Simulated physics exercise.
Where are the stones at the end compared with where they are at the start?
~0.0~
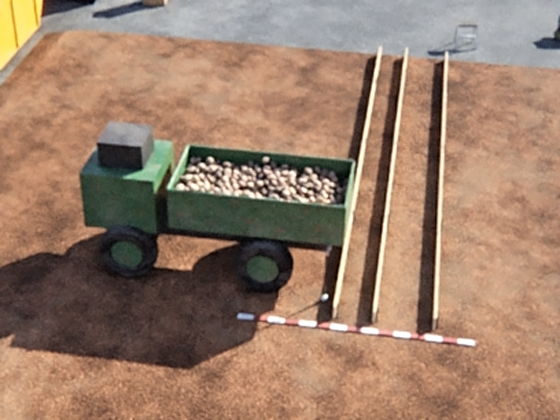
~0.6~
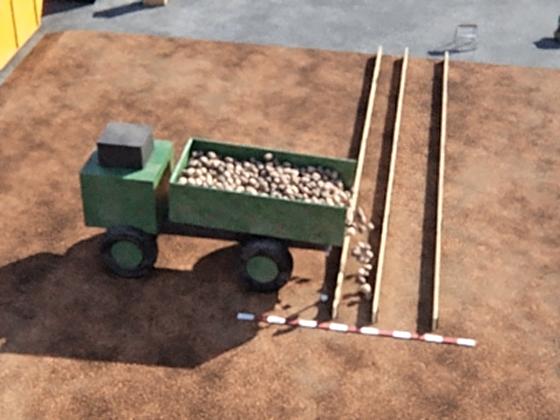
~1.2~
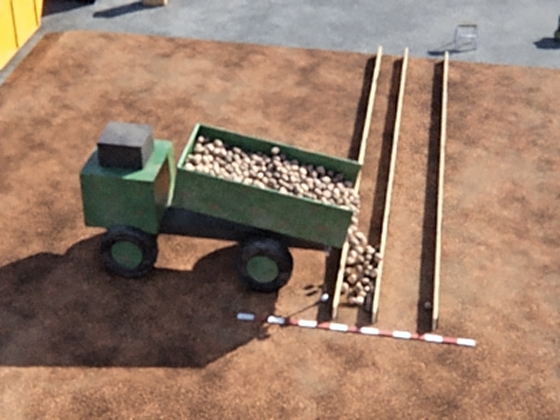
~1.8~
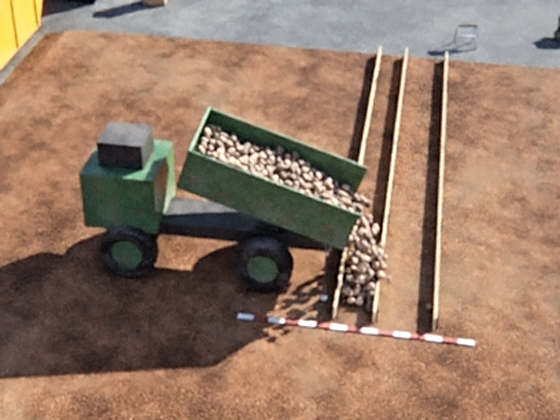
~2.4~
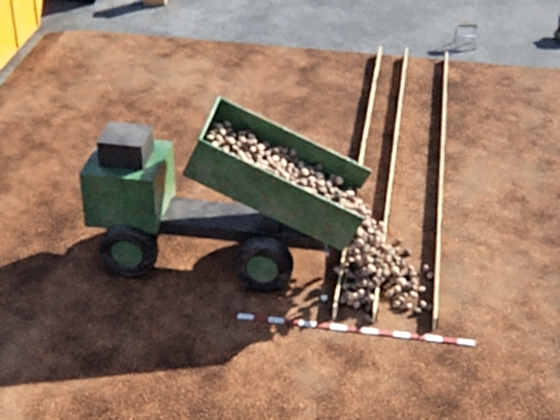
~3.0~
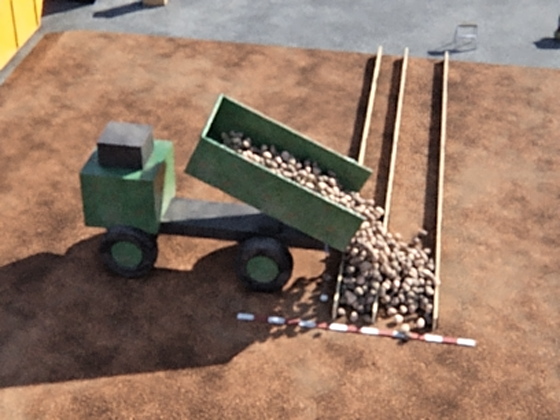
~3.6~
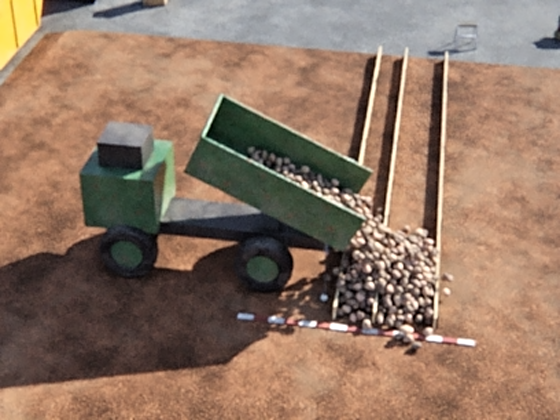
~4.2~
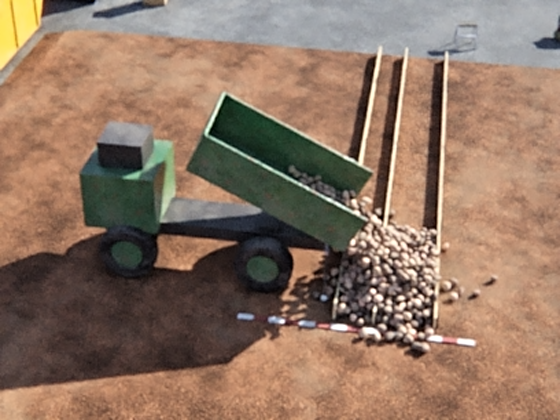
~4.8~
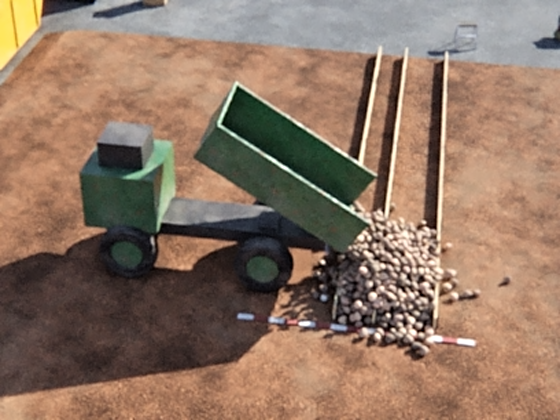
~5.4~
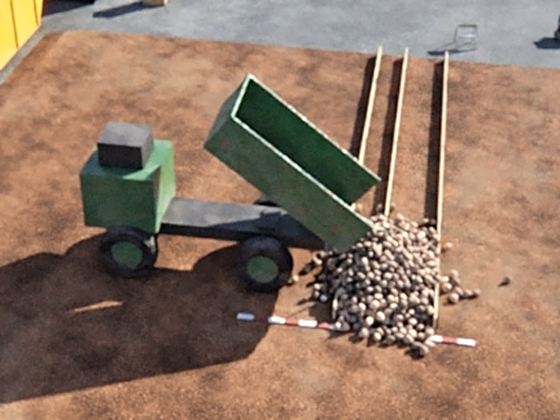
At the start the stones fill the green bed of the truck, and at the end they lie lower and further right, heaped on the ground across the two bays between the boards, with a few on either side.
A green toy-like truck with black wheels stands on brown ground at the left, seen from above and to the side, its bed full of pale rounded stones. Three long wooden boards lie to its right, with a red and white striped rod across their near ends. The bed tilts up, and stones spill from its right end into the nearer bay, then over the middle board into the far one. The bed pauses while stones keep sliding, then tips steeper and empties. The stones end in a broad heap across both bays, with a few strays beyond the last board.
